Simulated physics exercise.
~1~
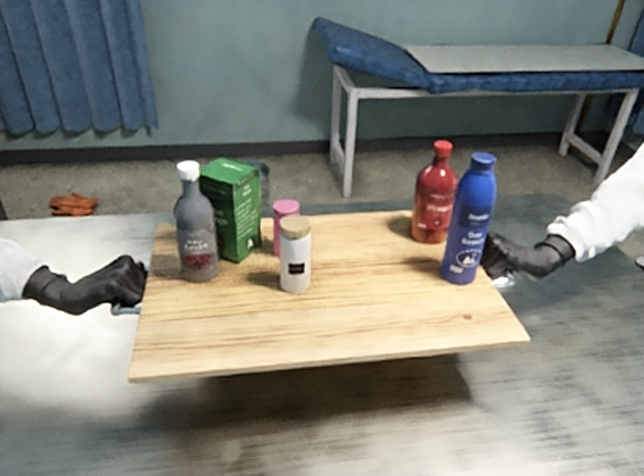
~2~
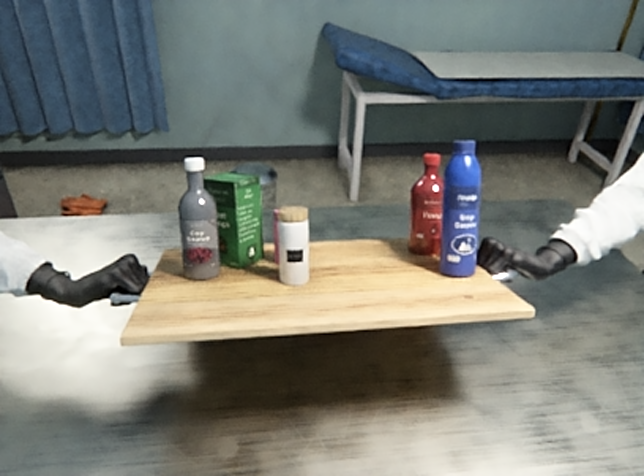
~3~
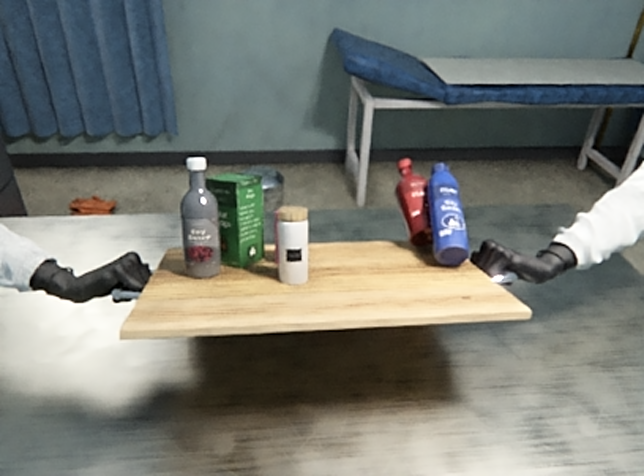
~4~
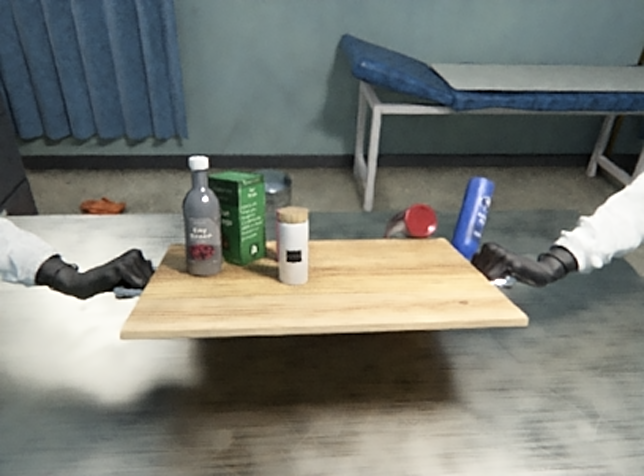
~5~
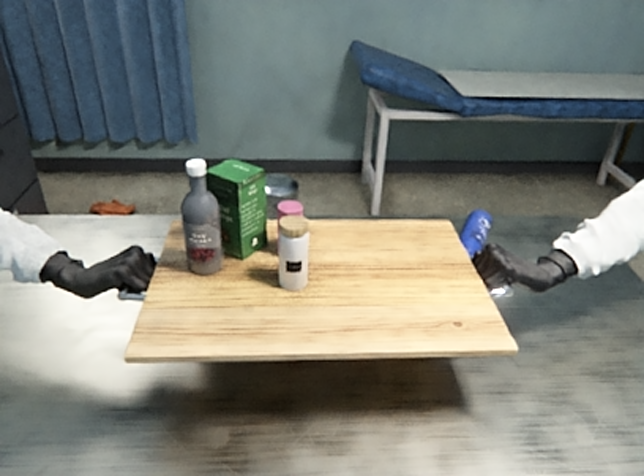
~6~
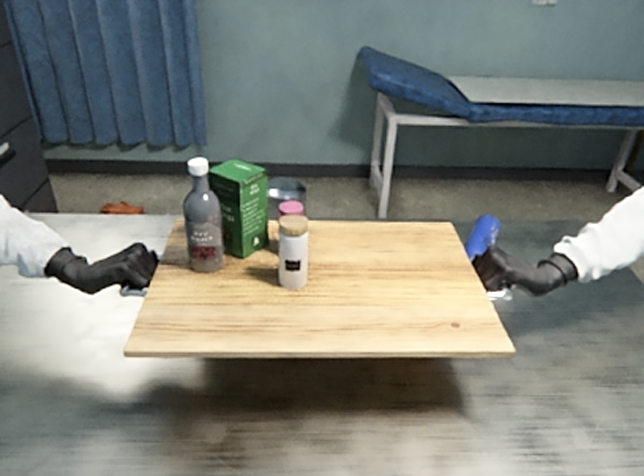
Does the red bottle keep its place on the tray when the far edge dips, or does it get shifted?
It gets shifted. The red bottle tips over and goes off the far side of the tray, and it is out of sight by the end.
